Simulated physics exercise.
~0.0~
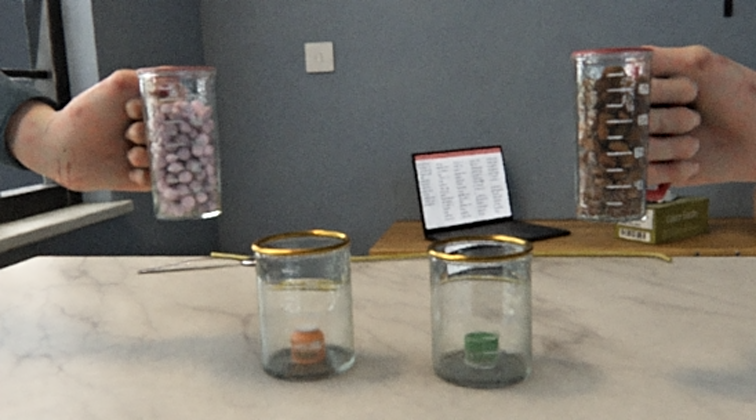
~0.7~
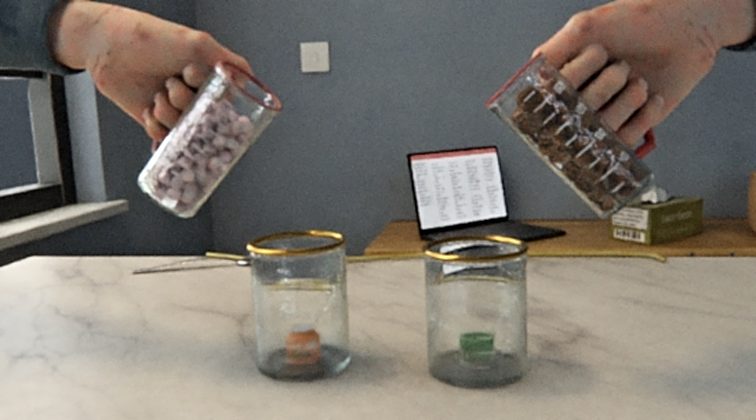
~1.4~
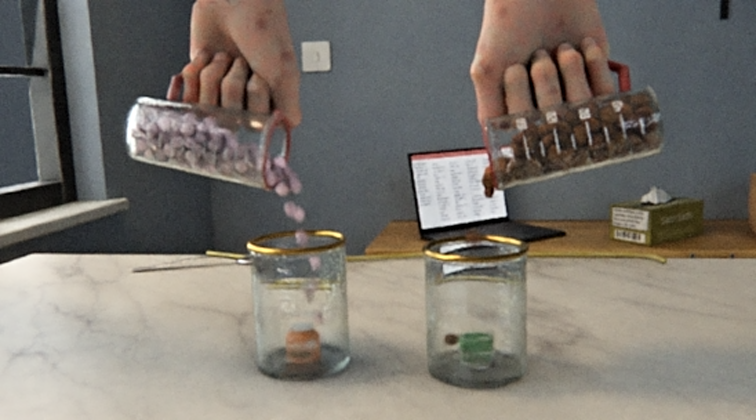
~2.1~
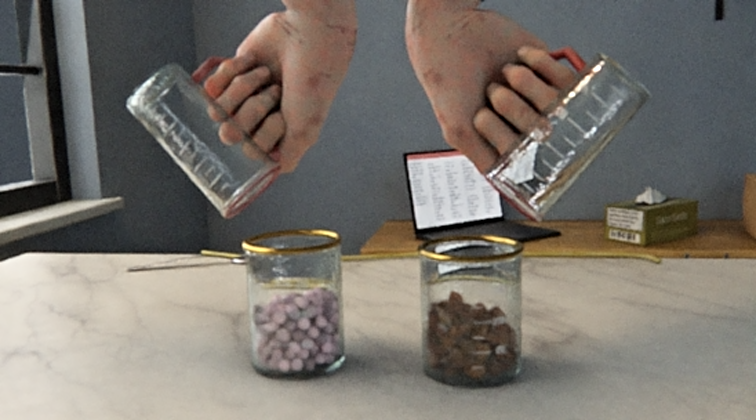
On a marble table, two hands empty cups into two glasses, covering the small objects inside.
